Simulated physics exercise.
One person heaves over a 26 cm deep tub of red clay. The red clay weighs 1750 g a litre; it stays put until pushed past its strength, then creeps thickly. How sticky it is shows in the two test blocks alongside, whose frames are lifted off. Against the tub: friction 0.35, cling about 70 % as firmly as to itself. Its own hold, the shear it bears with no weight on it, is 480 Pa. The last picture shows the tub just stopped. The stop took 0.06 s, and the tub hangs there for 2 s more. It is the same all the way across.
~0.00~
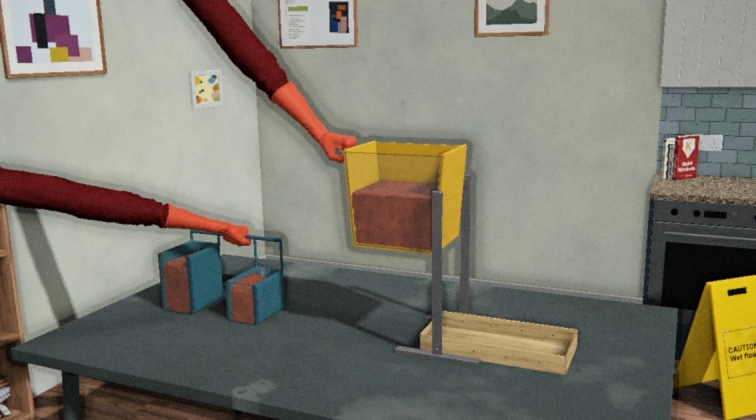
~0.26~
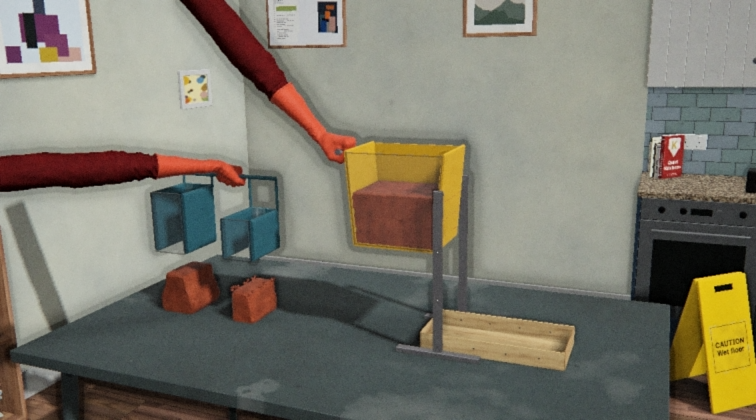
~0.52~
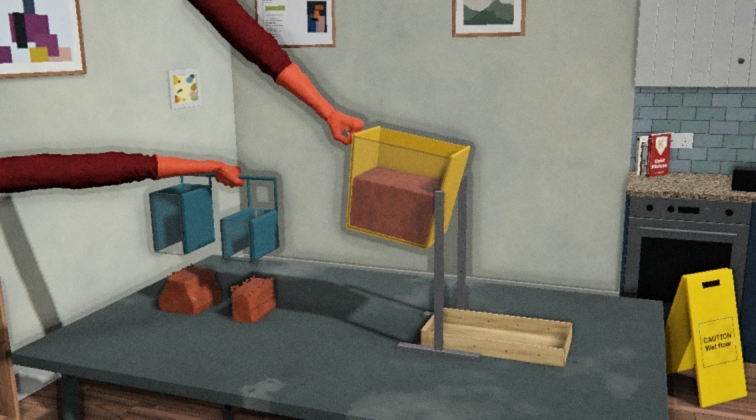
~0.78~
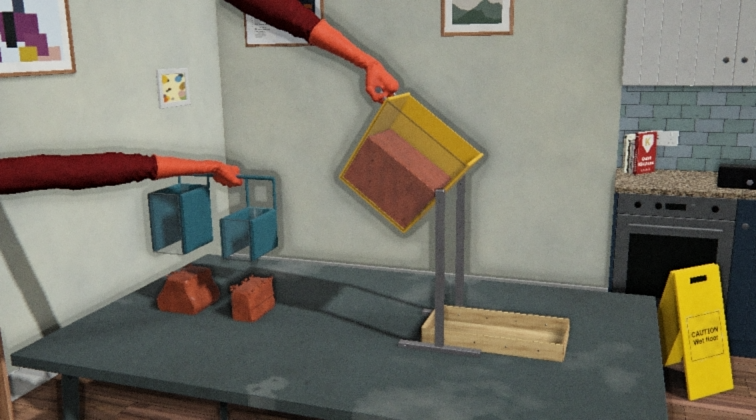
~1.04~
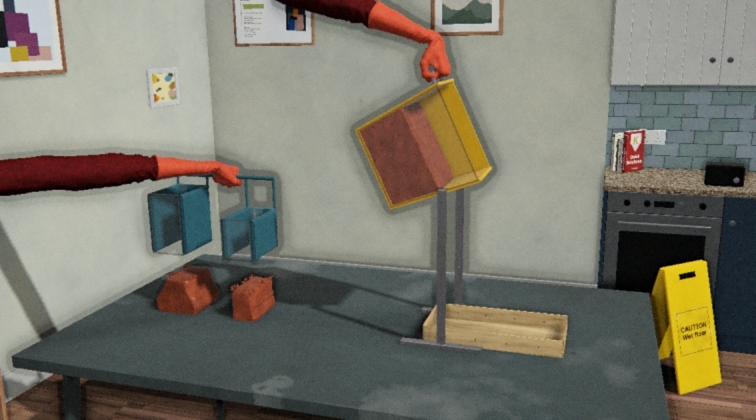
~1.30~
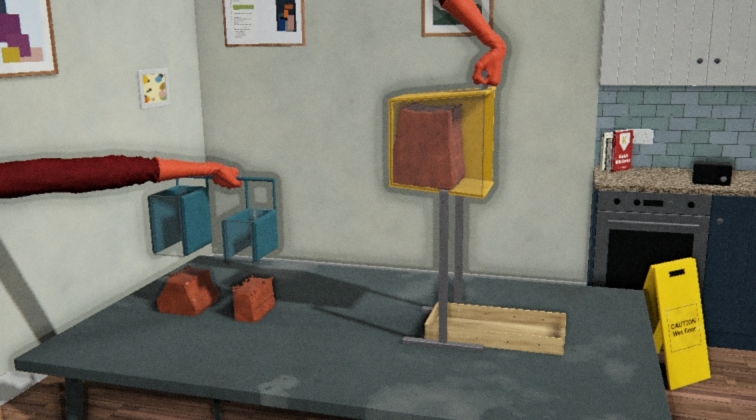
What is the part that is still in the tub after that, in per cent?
Expect roughly 69 %.
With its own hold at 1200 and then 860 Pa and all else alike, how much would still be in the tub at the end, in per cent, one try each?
In turn about 100 %, 100 %.
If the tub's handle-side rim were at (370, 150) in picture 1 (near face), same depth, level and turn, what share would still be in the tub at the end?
In that case some 100 per cent.
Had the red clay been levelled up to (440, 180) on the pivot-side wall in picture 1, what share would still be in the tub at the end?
Then about 55 %.
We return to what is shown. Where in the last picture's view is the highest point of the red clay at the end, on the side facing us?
Around (407, 148).
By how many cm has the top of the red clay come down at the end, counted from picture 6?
Some 11 cm.
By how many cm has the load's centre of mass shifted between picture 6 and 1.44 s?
Some 5 cm.
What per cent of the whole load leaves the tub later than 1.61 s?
About 10 %.
By 1.44 s, the tub is at 90 degrees and holds 100 %.
By 1.61 s, the tub is at 90 degrees and holds 79 %.
By 1.78 s, the tub is at 90 degrees and holds 69 %.
By 1.95 s, the tub is at 90 degrees and holds 69 %.
By 3.30 s, at the end, the tub is at 90 degrees and holds 69 %.
